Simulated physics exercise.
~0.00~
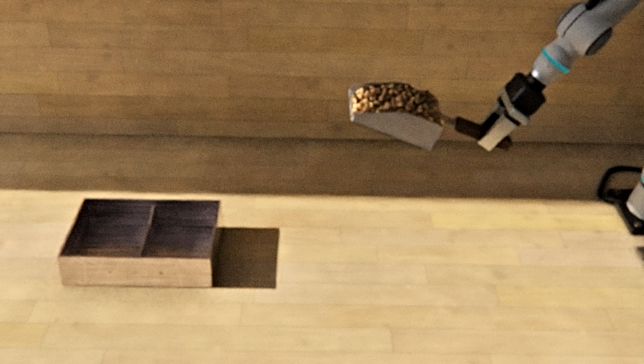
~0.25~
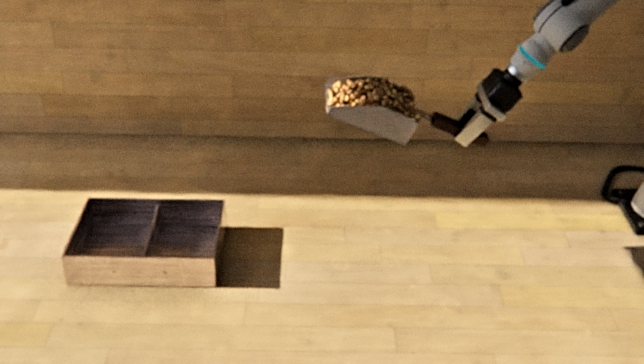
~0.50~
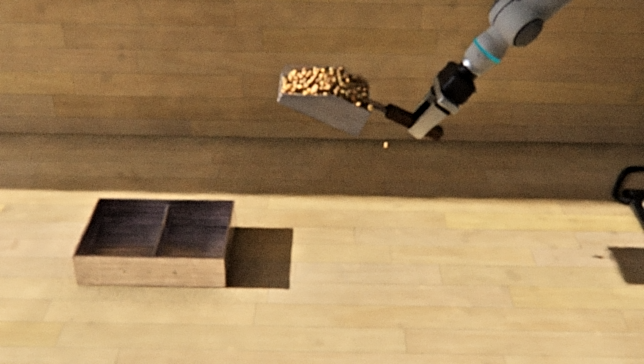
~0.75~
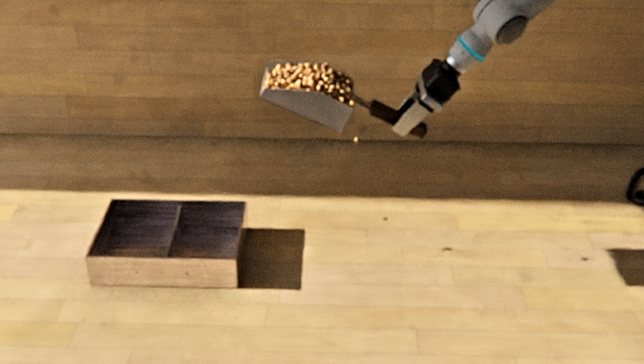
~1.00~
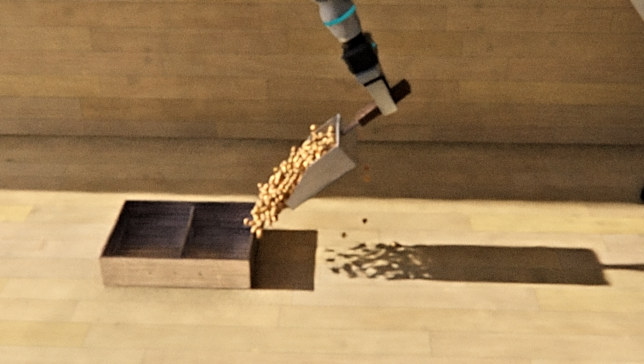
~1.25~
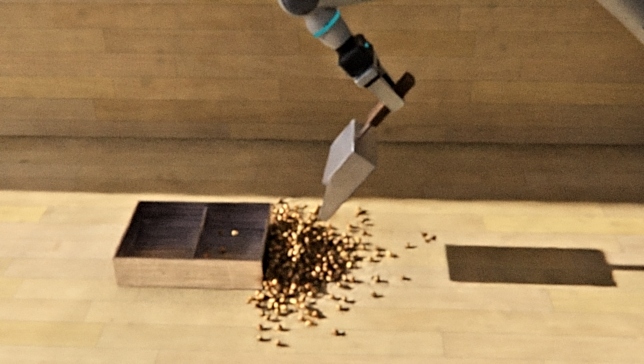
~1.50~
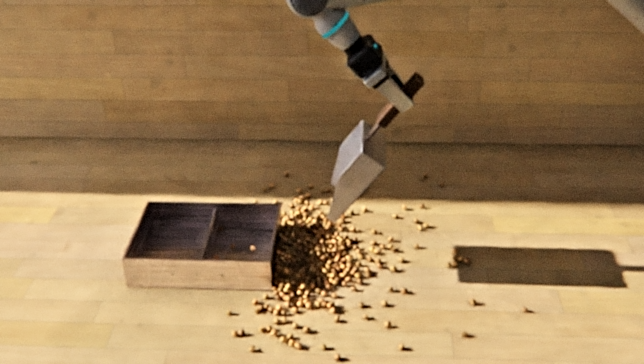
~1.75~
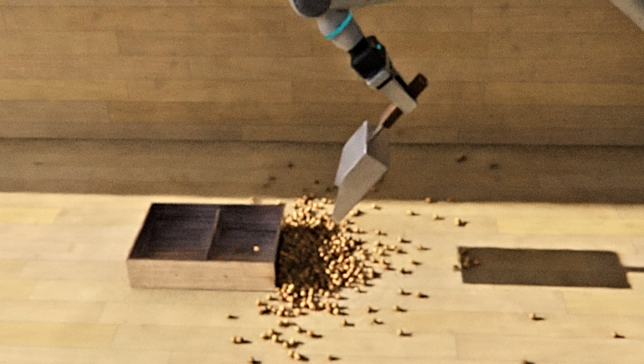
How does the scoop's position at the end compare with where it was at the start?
At the end the scoop is lower and a little farther left in the view than at the start. It hangs steeply tipped just to the right of the box, instead of being held high and nearly level.
Over a table, a robot arm moves a scoop left and spills chickpeas beside a box.
